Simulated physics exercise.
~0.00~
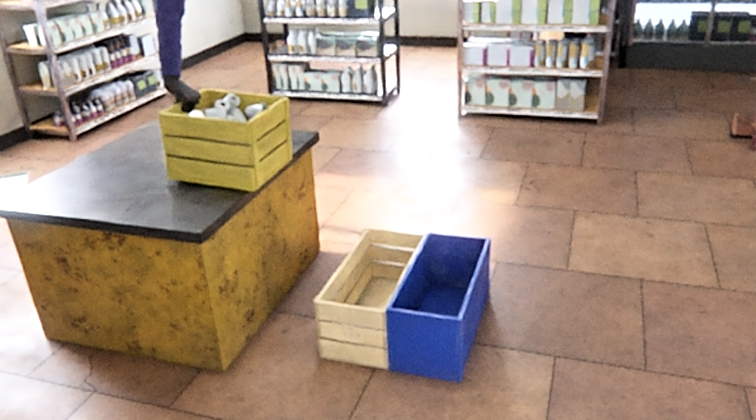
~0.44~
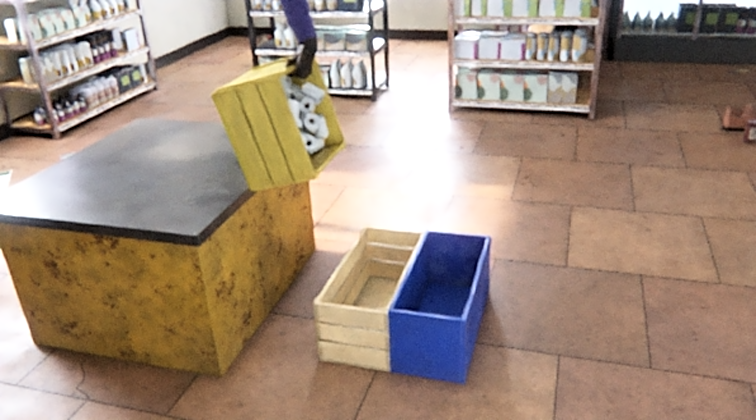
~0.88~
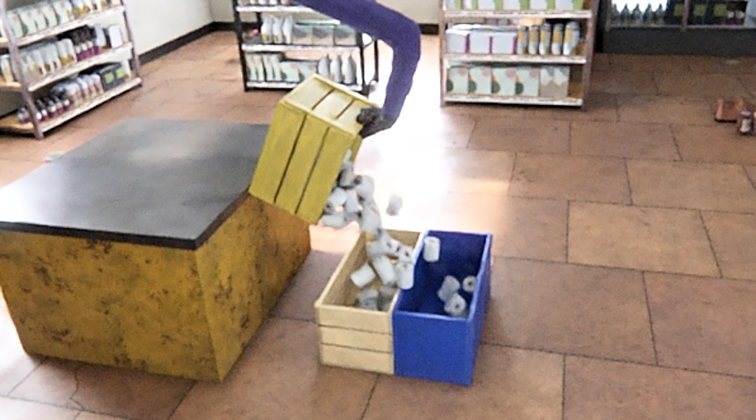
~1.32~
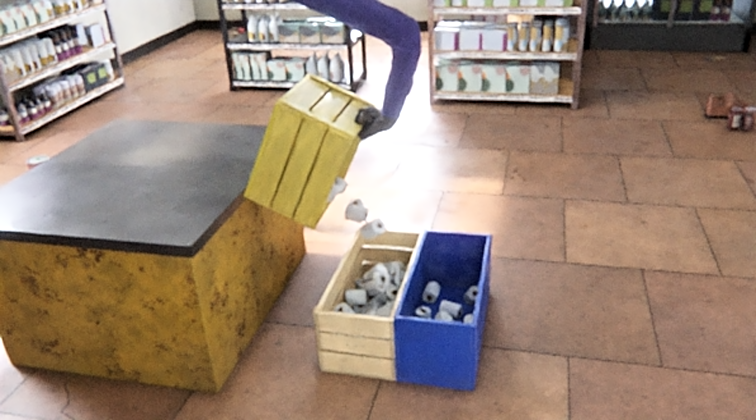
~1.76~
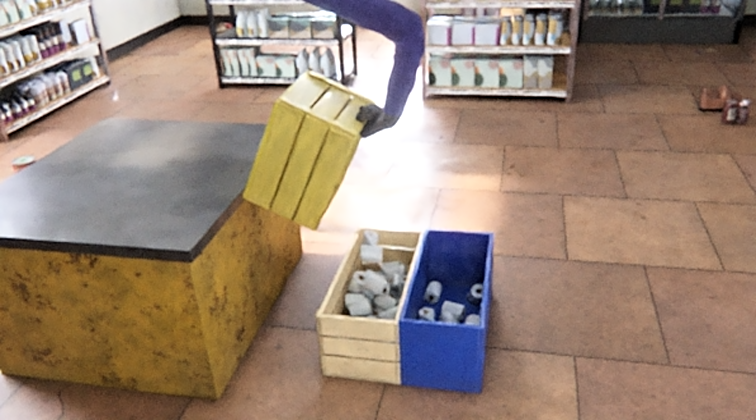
In a shop, a purple-sleeved arm tipping a yellow crate off a bench, spilling white rolls into a wooden tote and blue box.
